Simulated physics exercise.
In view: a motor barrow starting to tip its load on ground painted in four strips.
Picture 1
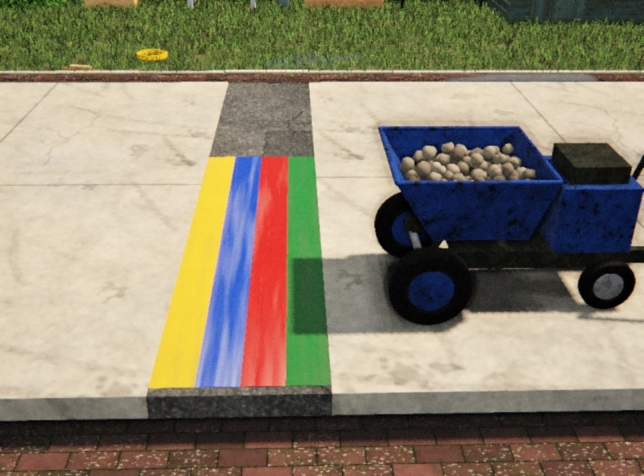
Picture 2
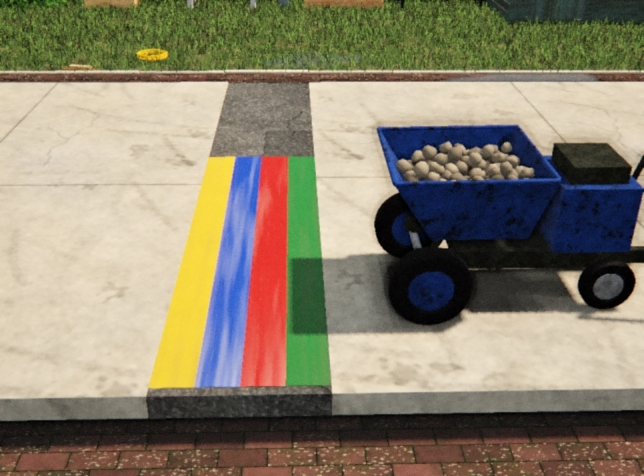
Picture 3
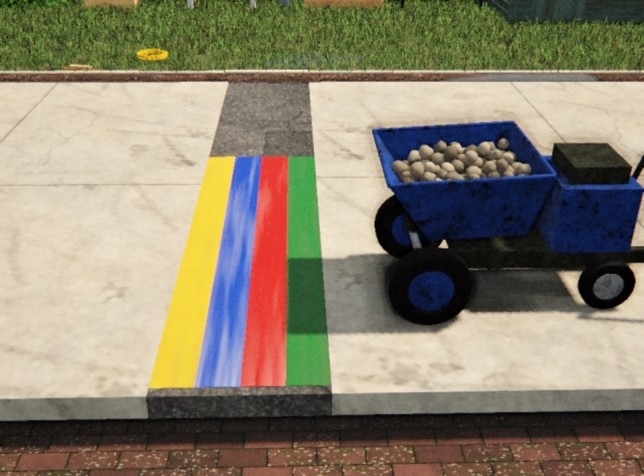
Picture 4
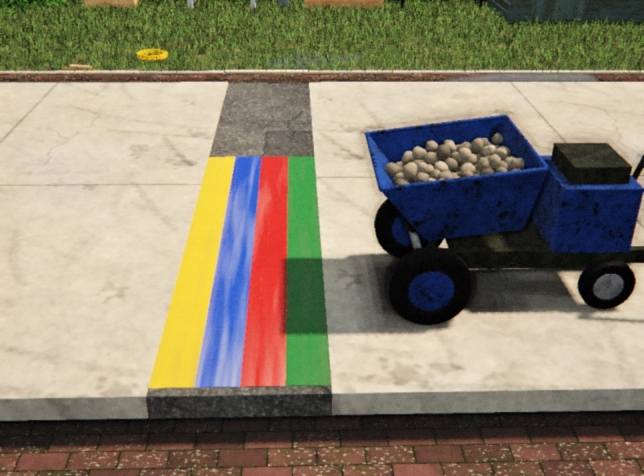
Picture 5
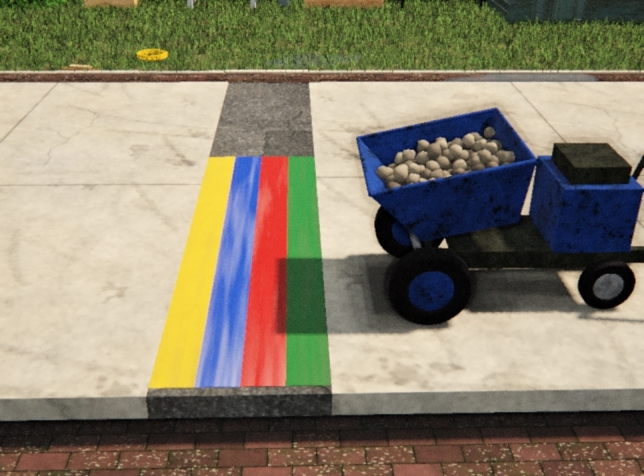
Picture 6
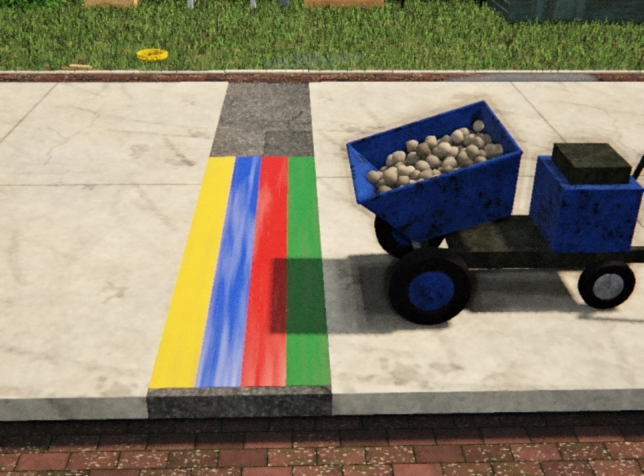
A blue motor barrow's skip, loaded with river pebbles, tilts left beside four painted strips.
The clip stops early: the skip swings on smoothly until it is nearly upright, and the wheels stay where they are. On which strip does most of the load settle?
The red one gets the largest share.
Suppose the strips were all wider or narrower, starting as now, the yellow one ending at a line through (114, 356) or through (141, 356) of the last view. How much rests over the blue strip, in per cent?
The first gives 10 %, the second 10 %.
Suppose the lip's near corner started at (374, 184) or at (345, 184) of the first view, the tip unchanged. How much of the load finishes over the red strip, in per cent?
About 30 and 10 per cent.
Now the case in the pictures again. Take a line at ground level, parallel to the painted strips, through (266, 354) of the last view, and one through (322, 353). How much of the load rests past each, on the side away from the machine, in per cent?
First some 40, then 70 per cent.
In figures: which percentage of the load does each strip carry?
Green strip: 10 %, red strip: 30 %, blue strip: 15 %, yellow strip: 5 %.
Soon after the last picture, skip tipped steeply; all in the skip.
A little later, skip tipped right over; most in the skip; a small part over the green strip; a small part over the red strip; a stray few over the blue strip.
Later still, skip tipped right over; about a third in the skip; a small part over the green strip; about a quarter over the red strip; about a quarter over the blue strip; a small part over the yellow strip; a stray few off the paint.
At rest, skip tipped right over; about a third in the skip; a small part over the green strip; about a quarter over the red strip; about a quarter over the blue strip; a small part over the yellow strip; a small part off the paint.
